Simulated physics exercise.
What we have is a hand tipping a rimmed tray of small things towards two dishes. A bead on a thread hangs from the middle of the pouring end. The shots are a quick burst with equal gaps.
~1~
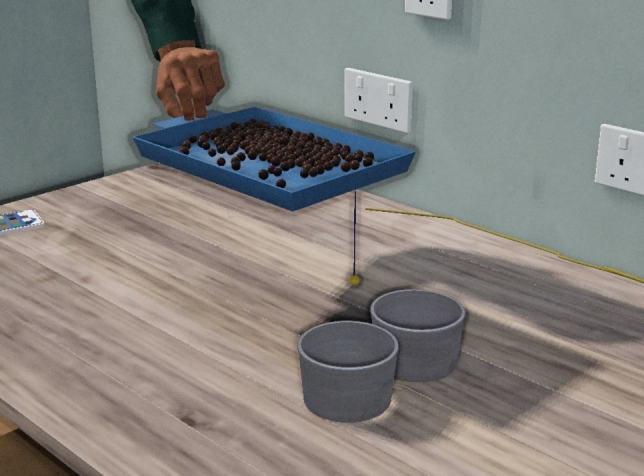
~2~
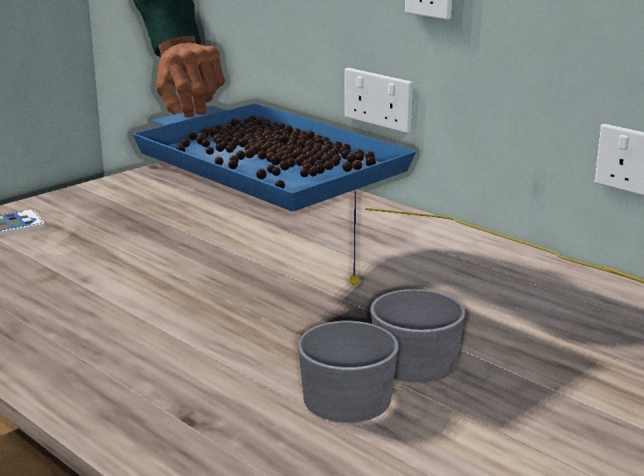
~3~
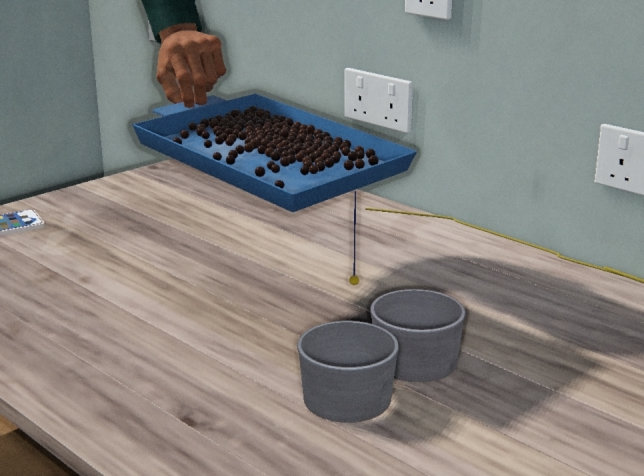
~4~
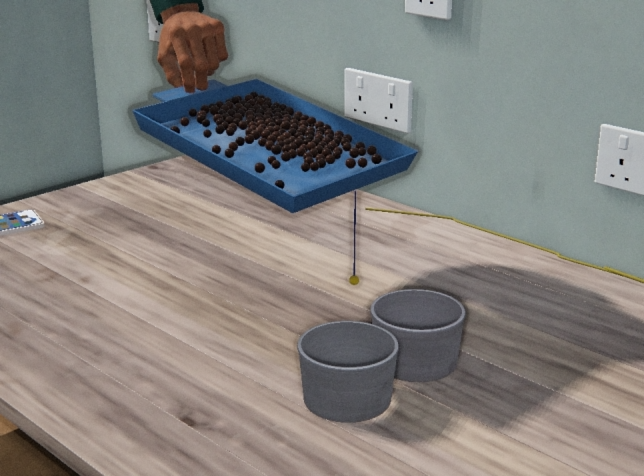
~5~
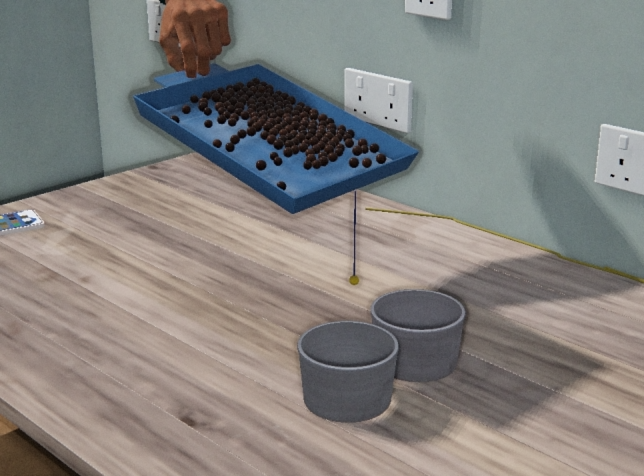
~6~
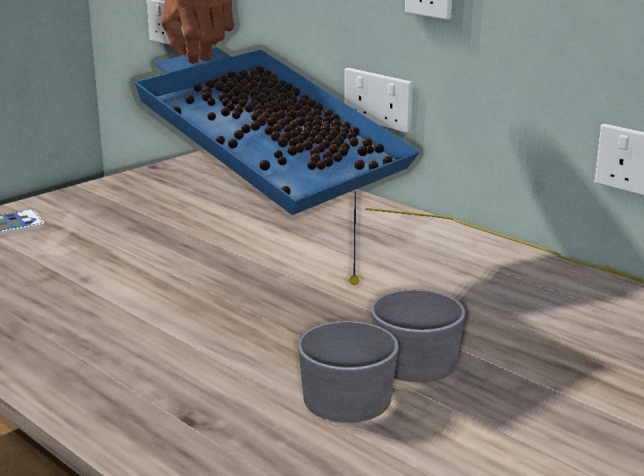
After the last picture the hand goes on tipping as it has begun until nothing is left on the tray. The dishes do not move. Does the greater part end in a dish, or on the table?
In the dishes lies the larger part of it.
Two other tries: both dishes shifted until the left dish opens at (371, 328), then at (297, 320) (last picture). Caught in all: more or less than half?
One: The larger part. Two: Under half.
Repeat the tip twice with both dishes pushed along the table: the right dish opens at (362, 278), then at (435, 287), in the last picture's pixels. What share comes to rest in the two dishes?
Roughly 0 per cent, and 60 per cent.
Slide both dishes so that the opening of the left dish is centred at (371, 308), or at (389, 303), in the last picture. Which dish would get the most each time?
At the first place the left-hand dish, at the second the left dish.
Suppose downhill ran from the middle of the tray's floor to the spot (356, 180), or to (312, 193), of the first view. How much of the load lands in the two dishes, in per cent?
Near 40 % and 60 %.
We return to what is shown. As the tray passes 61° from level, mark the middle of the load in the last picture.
Roughly at (342, 181).
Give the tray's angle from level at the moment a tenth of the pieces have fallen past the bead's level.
Near 60 degrees.
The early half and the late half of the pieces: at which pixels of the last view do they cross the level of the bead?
Early half (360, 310), late half (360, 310).
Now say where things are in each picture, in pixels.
Corners of the pouring end at (292, 189) and (407, 151), level; middle of the load at (276, 147), chocolate balls; left dish at (383, 384); right dish at (452, 346); bead on its thread at (354, 280), in the first frame.
Corners of the pouring end at (293, 190) and (408, 151), level; middle of the load at (276, 145), in the second frame.
Corners of the pouring end at (293, 191) and (408, 151), tipped barely, lowest at the left corner; middle of the load at (276, 139), a small part on the move, in the third frame.
Corners of the pouring end at (294, 192) and (409, 150), tipped a little, lowest at the left corner; middle of the load at (277, 130), a small part on the move, in the fourth frame.
Corners of the pouring end at (295, 194) and (410, 150), tipped a little, lowest at the left corner; middle of the load at (278, 121), about a quarter on the move, in the fifth frame.
Corners of the pouring end at (296, 196) and (412, 150), tipped clearly, lowest at the left corner; middle of the load at (281, 114), nearly all on the move; left dish at (383, 384); right dish at (452, 346), in the sixth frame.
Soon after the last picture, tray tipped steeply; most on the tray; a small part in the left dish; a stray few in the right dish; a stray few outside both; a small part in the air.
A little later, tray tipped past a quarter turn; a stray few on the tray; about half in the left dish; about a quarter in the right dish; a small part outside both; a small part in the air.
Later still, tray tipped past a quarter turn; about half in the left dish; about a third in the right dish; about a quarter outside both.
By the end, tray tipped past a quarter turn; about half in the left dish; about a third in the right dish; about a quarter outside both.
